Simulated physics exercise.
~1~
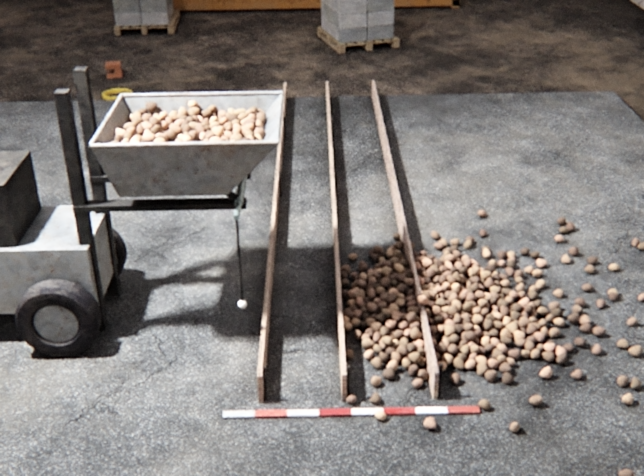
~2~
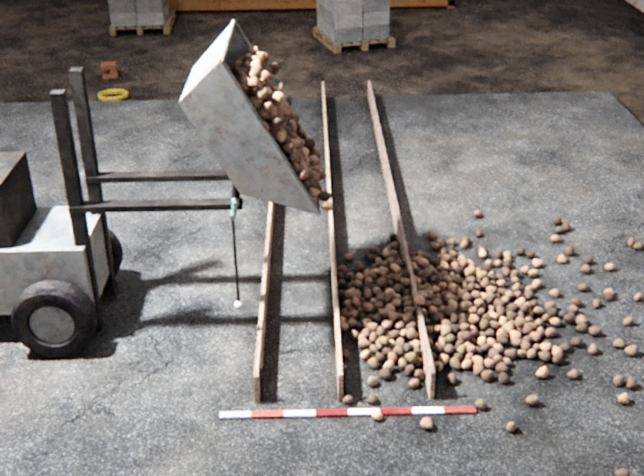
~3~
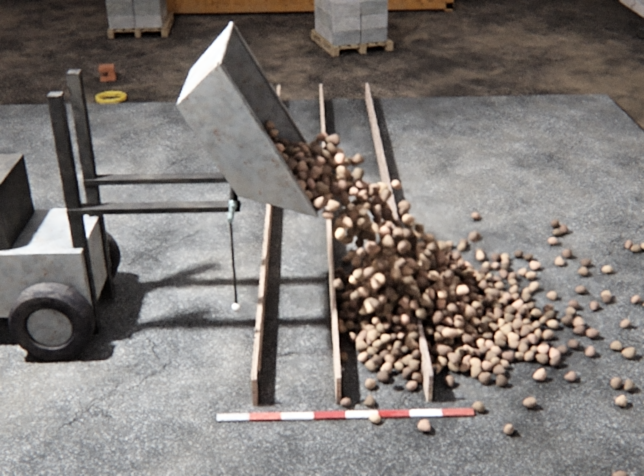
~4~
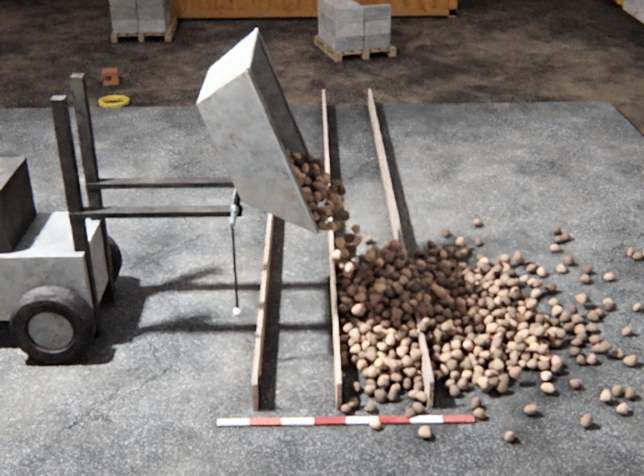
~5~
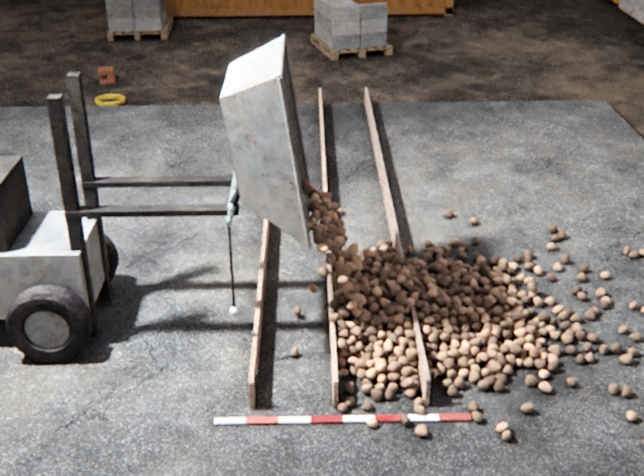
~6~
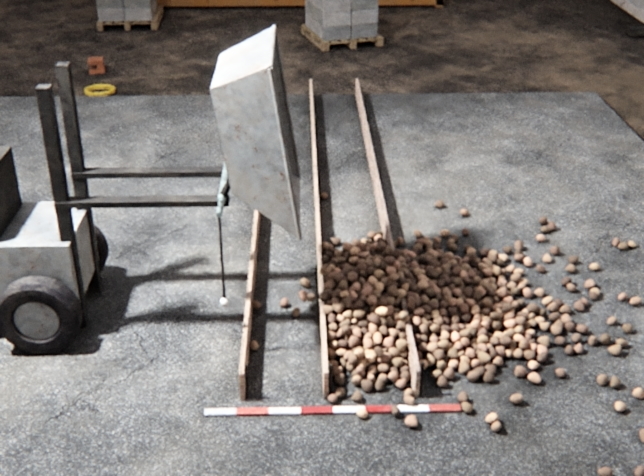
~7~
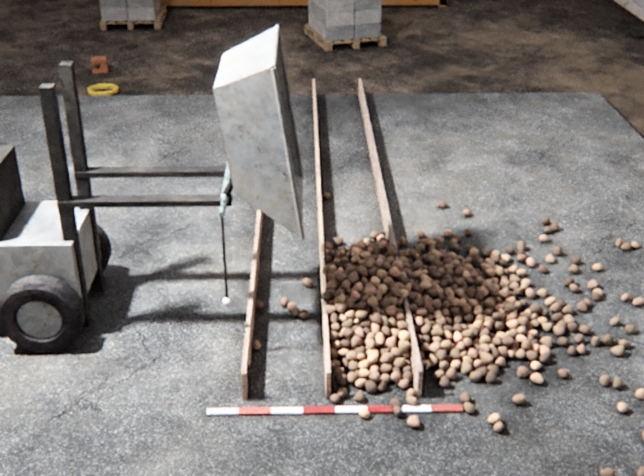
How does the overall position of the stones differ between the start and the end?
At the start the stones are split between the raised skip on the left and a heap on the floor to the right. By the end they all lie on the floor, mostly in one larger heap, so as a whole they are farther right and lower.
